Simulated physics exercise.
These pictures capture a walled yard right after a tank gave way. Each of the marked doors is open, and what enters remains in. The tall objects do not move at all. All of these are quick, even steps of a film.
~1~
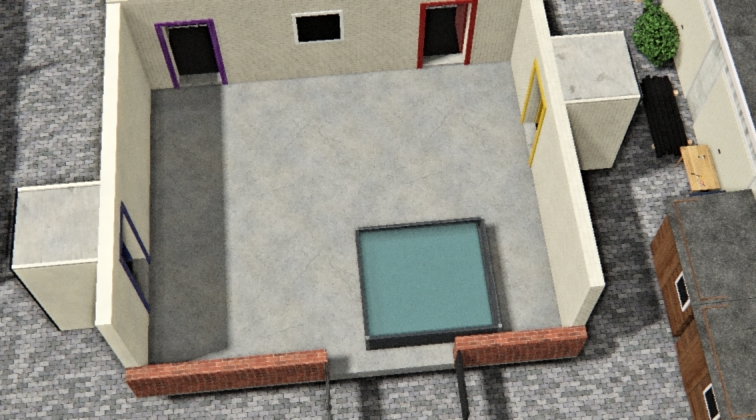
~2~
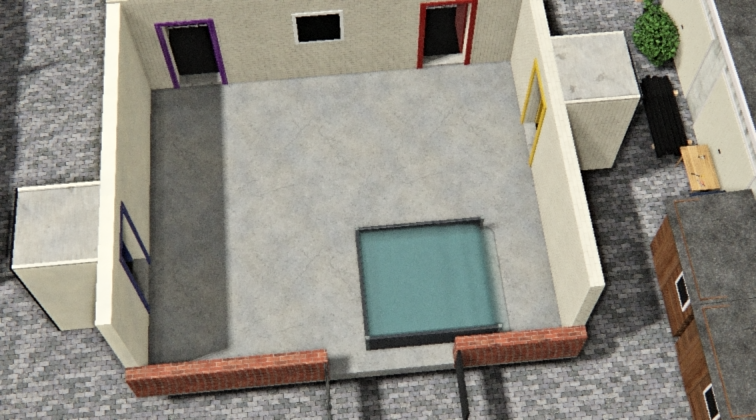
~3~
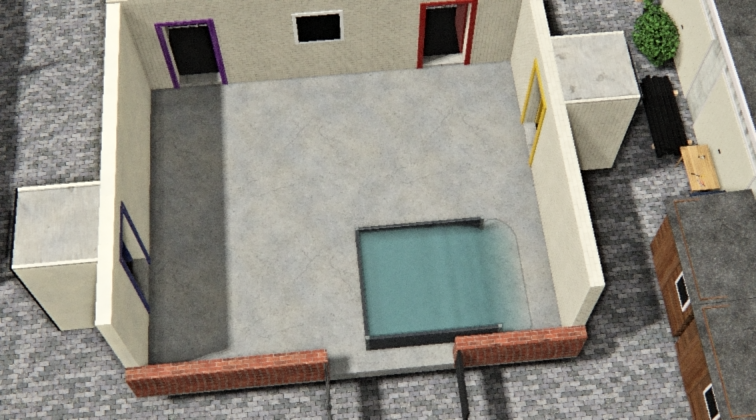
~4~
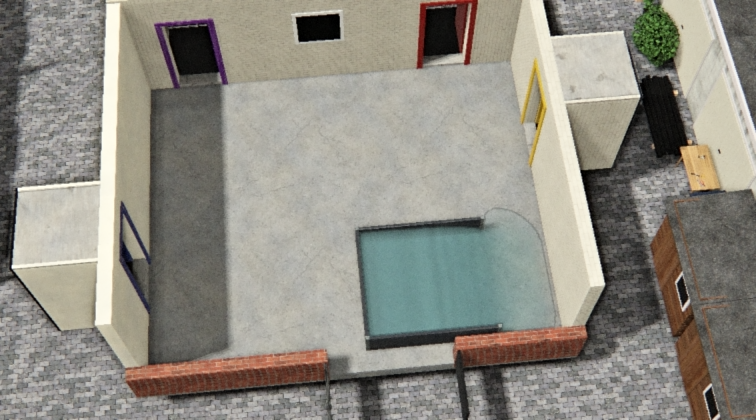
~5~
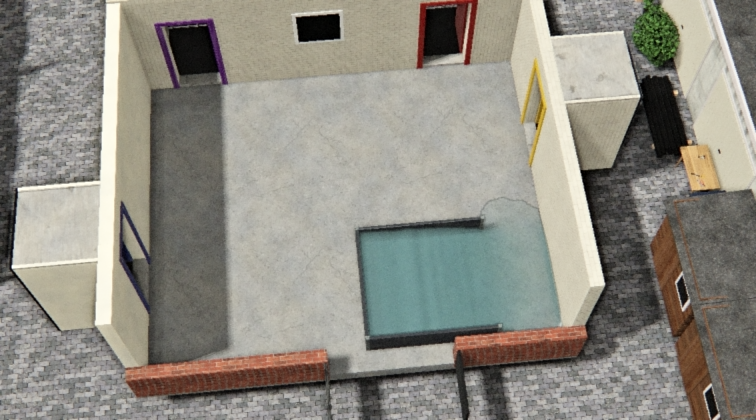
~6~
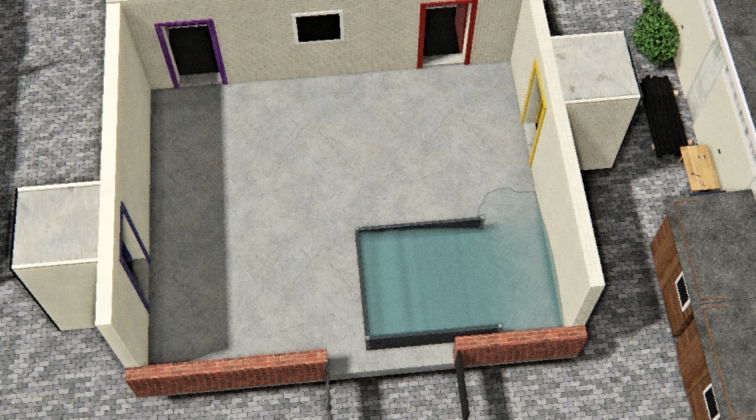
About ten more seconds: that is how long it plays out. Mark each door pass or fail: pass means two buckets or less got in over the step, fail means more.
Yellow door - pass, blue door - pass, red door - fail, purple door - pass.
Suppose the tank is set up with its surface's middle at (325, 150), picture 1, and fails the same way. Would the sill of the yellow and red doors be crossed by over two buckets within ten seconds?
Lab note - yellow door: Above the mark; red door: Above the mark.
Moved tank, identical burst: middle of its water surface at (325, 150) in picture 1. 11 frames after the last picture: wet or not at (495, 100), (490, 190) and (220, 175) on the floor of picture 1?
Taking the three spots in that order, I'd say drenched, then drenched, then spared.
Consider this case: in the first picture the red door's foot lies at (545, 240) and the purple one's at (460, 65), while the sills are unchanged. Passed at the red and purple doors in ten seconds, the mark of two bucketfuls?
In that case the red door runs over the limit and the purple door runs over the limit.
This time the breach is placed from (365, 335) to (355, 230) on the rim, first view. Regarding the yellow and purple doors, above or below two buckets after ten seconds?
Result - yellow: Within bounds; purple: Beyond the limit.
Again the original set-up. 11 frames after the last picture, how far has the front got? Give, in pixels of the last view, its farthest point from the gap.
About (509, 85).
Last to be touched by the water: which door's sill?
It's the door marked blue.
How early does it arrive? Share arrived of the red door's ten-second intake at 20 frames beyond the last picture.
The figure is near 10 per cent.
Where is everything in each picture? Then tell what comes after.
The first picture shows still water in the open tank at (427, 278).
In the second picture, water pours out at (487, 280) and has run to a hidden place.
In the third picture, water pours out at (487, 280) and has run to (496, 224).
In the fourth picture, the front is at (513, 217), out from the gap at (487, 280).
In the fifth picture, the front is at (537, 215), out from the gap at (487, 280).
In the sixth picture, the front is at (537, 198), out from the gap at (487, 280).
A moment on, water covers 10 % of the floor; the yellow door not reached, the blue door not reached, the red door not reached, the purple door not reached.
Next, water covers 15 % of the floor; the yellow door wet at the sill, nothing in, the blue door not reached, the red door not reached, the purple door not reached.
Then, water covers 30 % of the floor; the yellow door wet at the sill, nothing in, the blue door not reached, the red door under two buckets in, the purple door not reached.
Later, water covers 45 % of the floor; the yellow door under two buckets in, the blue door not reached, the red door far over two buckets in, the purple door wet at the sill, nothing in.
In the end, water covers 75 % of the floor; the yellow door under two buckets in, the blue door wet at the sill, nothing in, the red door far over two buckets in, the purple door wet at the sill, nothing in.
